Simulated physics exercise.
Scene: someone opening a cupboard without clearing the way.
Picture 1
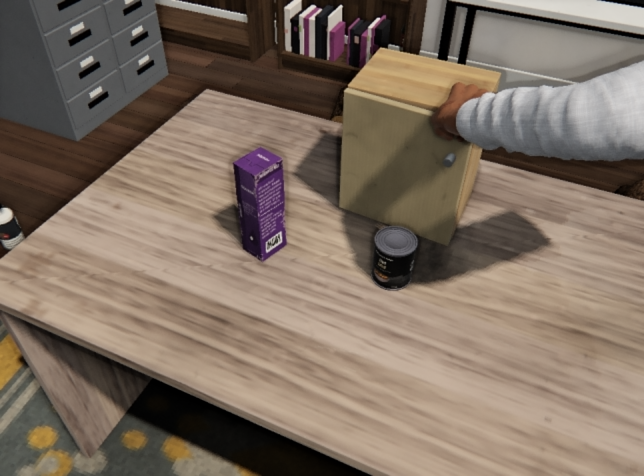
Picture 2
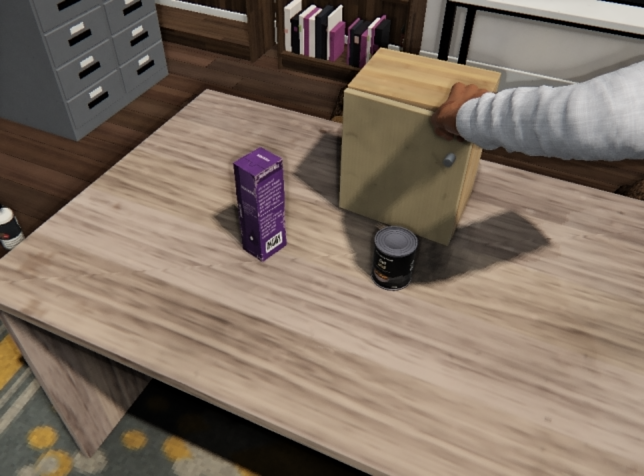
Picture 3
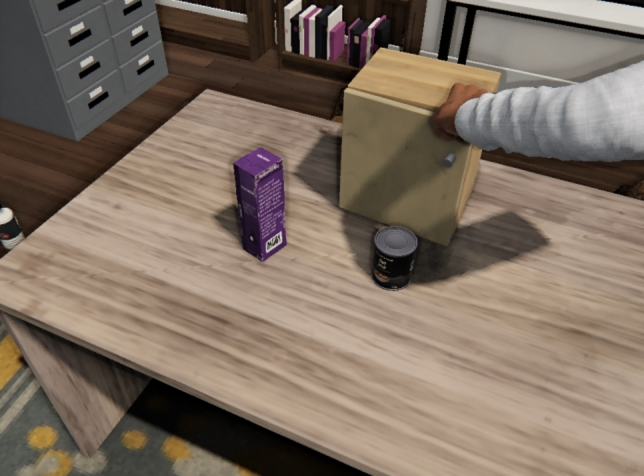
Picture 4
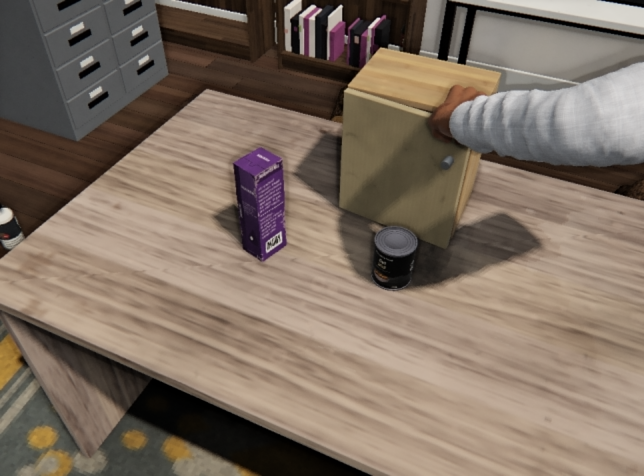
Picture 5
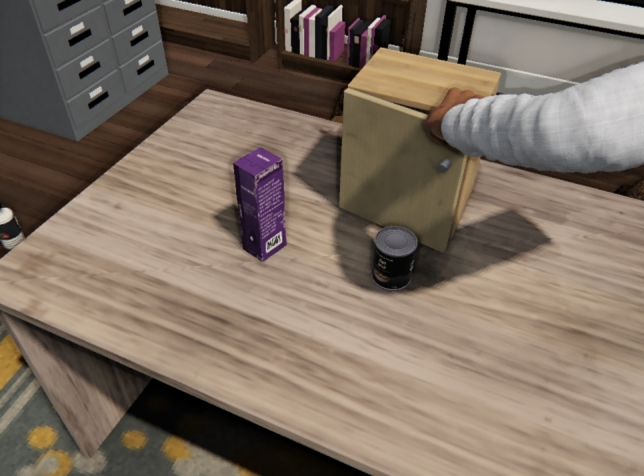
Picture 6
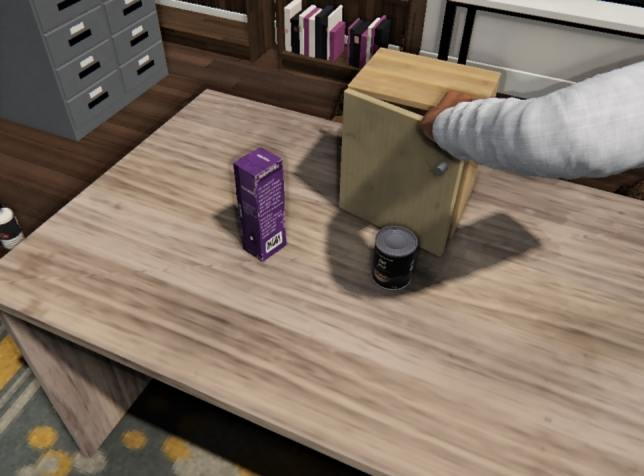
A hand in a light sleeve slowly pulling a small wooden cupboard's door slightly open behind a dark can, beside a purple carton.
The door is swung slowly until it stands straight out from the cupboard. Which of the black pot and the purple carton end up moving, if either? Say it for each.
In order: I expect the black pot will be hit; I expect the purple carton won't be hit.
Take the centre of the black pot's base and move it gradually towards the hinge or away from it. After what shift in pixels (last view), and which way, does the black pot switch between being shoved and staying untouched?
Down, by around 28 pixels.
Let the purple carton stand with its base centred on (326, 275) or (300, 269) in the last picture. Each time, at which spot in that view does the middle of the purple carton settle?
First option: Roughly (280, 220); second option: Roughly (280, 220).
Then, 1.14 s on from there, door 56° open; black pot displaced about its own width near (341, 276); purple carton at rest near (262, 207).
In the end, the black pot is pushed along, near (265, 271); the purple carton remains where it is, near (262, 207).
